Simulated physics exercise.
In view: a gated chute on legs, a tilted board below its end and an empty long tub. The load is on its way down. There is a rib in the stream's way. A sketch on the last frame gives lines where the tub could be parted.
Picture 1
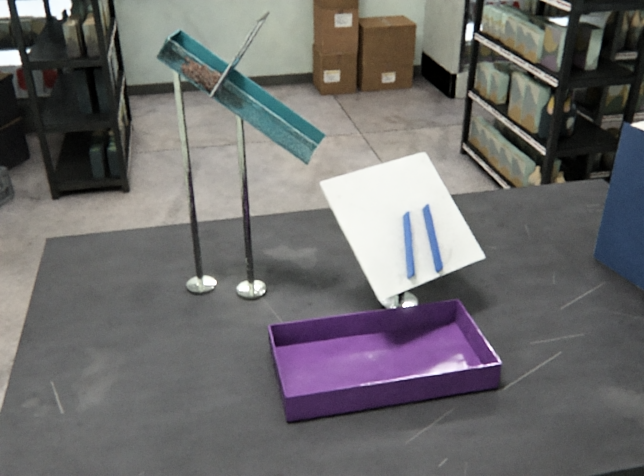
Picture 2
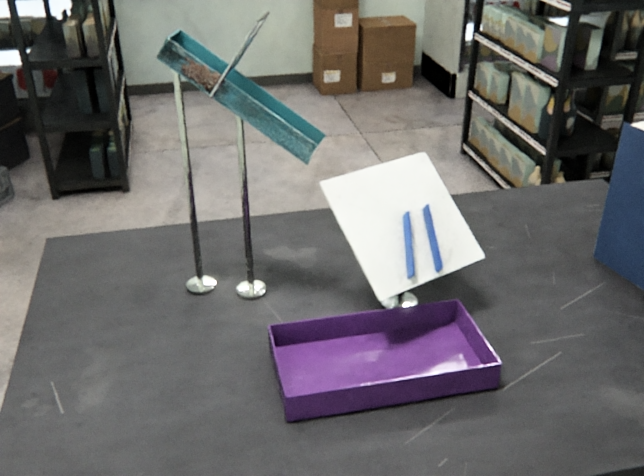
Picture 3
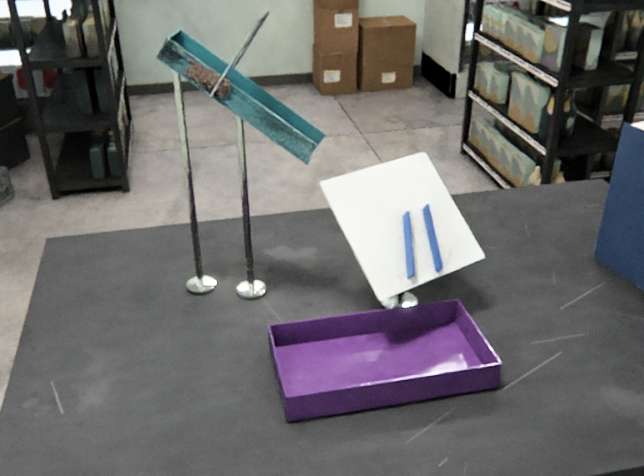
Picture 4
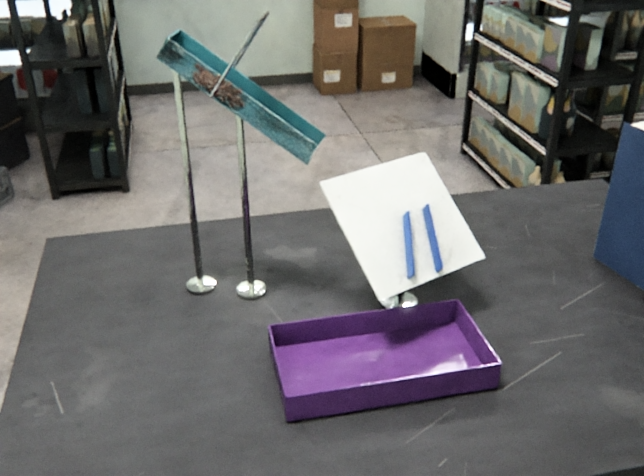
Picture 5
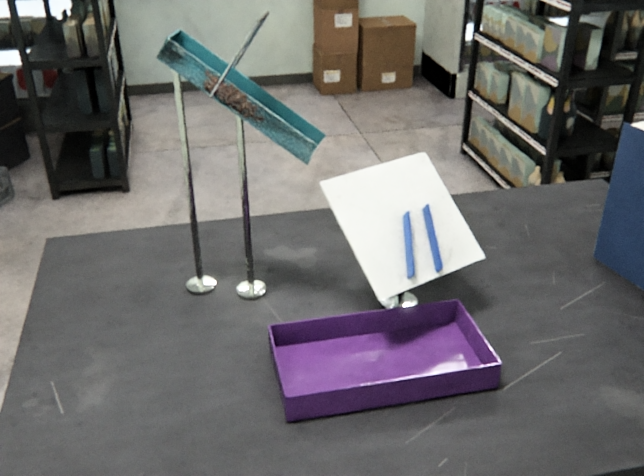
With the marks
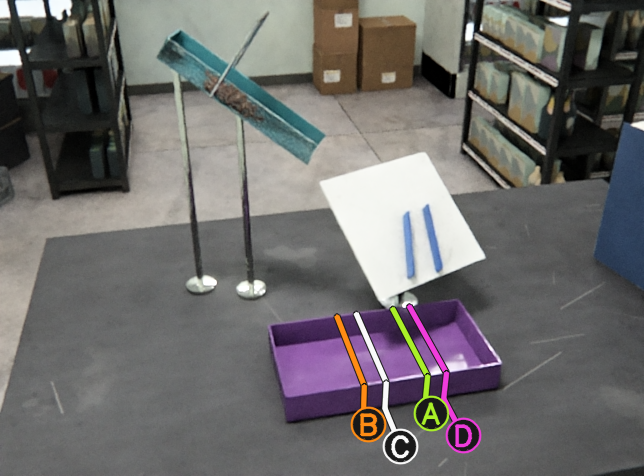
In a storeroom, a teal chute on metal legs stands on a dark table near a tilted white board with two blue strips and an empty purple tub, while small brown pieces slide gradually down the chute to the right.
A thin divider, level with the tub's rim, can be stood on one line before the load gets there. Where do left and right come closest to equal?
Use line A.
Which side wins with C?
More lands on the right.
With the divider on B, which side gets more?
The right side.
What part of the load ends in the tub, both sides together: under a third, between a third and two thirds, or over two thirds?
It is over two thirds.
On the marked copy, line A crosses the front rim at (427, 375); line B crosses the front rim at (363, 385); line C crosses the front rim at (385, 381); line D crosses the front rim at (446, 372).
For line A, of what is caught, about half on the left of the divider, about half on the right.
For line B, of what is caught, none on the left of the divider, all on the right.
For line C, of what is caught, none on the left of the divider, all on the right.
For line D, of what is caught, nearly all on the left of the divider, a small part on the right.
